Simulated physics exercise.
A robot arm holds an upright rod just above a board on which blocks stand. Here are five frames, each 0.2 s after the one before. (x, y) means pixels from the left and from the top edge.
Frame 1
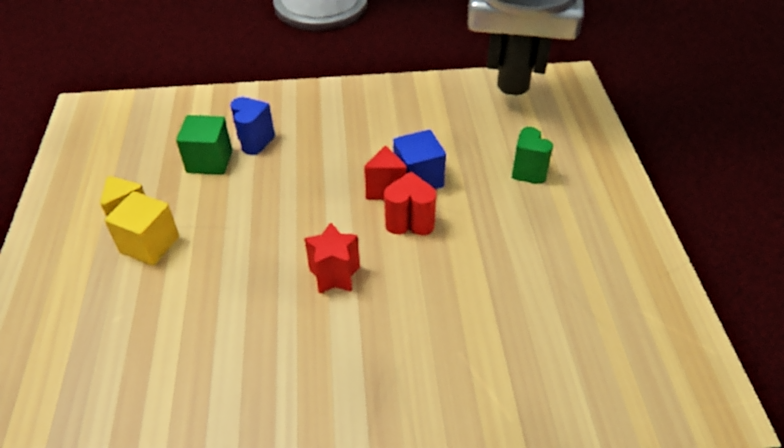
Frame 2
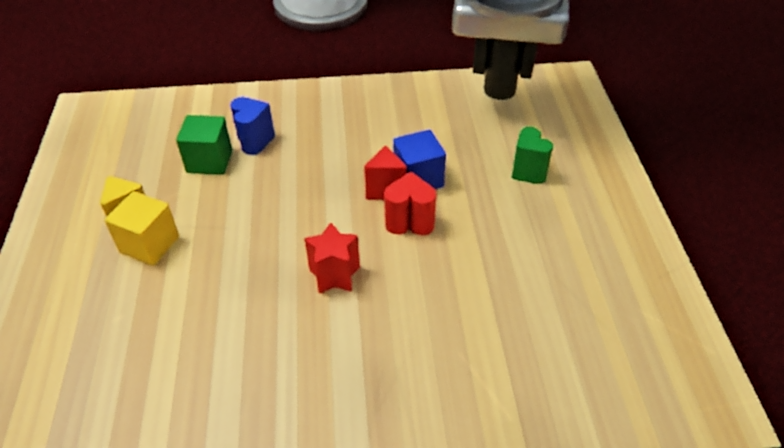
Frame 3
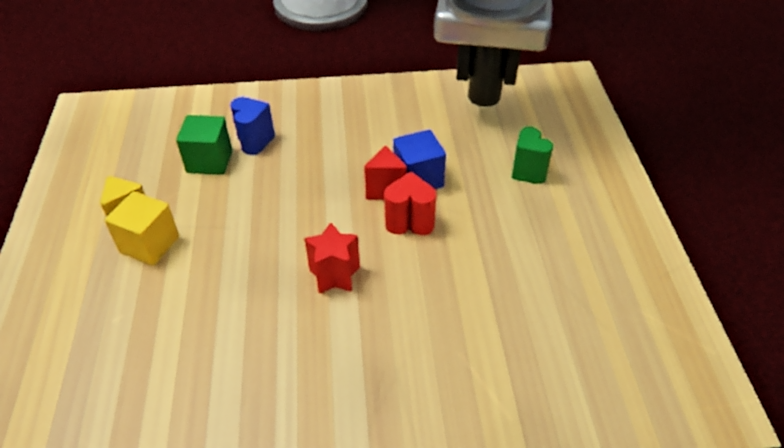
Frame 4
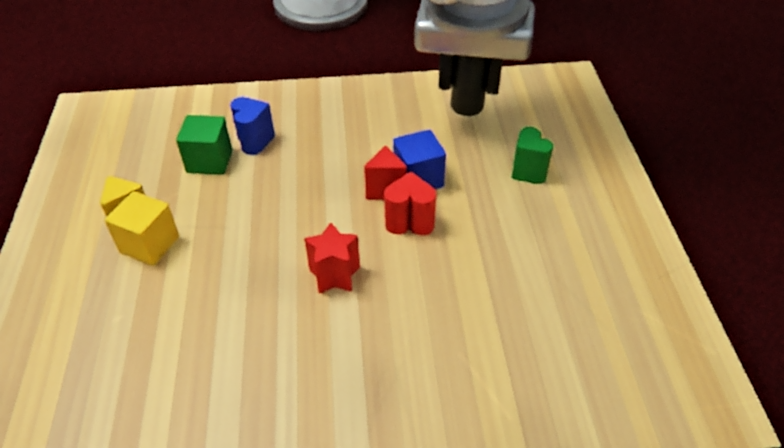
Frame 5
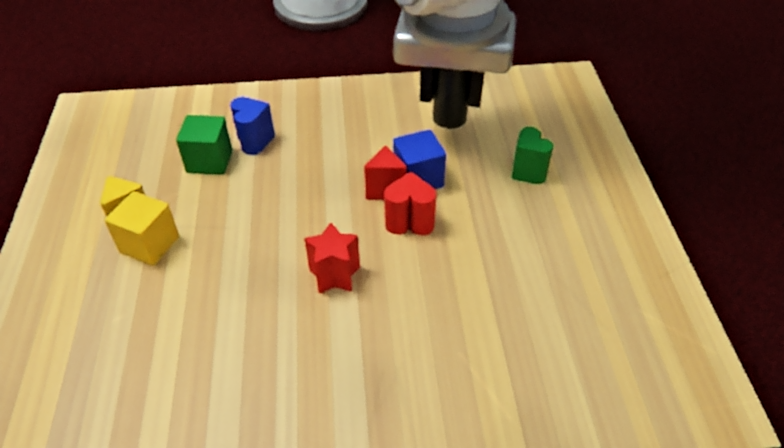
A robot arm holding a dark rod moved steadily left and slightly toward the viewer over the back of a wooden board, drawing nearer the blue block, while all the colorful blocks stayed still.
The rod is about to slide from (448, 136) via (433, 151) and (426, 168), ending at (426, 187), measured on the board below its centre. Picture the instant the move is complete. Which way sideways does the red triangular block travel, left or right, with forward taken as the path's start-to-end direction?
The shift goes right.
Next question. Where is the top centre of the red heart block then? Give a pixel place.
When the path ends, it will be at (405, 211).
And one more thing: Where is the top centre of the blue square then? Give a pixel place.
The point I'd pick in the picture is (396, 178).
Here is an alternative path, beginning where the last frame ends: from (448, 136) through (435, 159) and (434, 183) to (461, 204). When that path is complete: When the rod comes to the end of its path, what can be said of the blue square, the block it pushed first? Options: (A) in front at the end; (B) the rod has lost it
I choose B.
The first path, step by step. Halfway along, rod at (429, 141); red triangular block at (380, 163), turned 10° clockwise; blue square at (413, 156).
At the end, rod at (427, 170); red triangular block at (363, 170), turned 45° clockwise; red heart block at (405, 211), turned 40° anticlockwise; blue square at (396, 178), turned 35° clockwise; green heart block not moved.
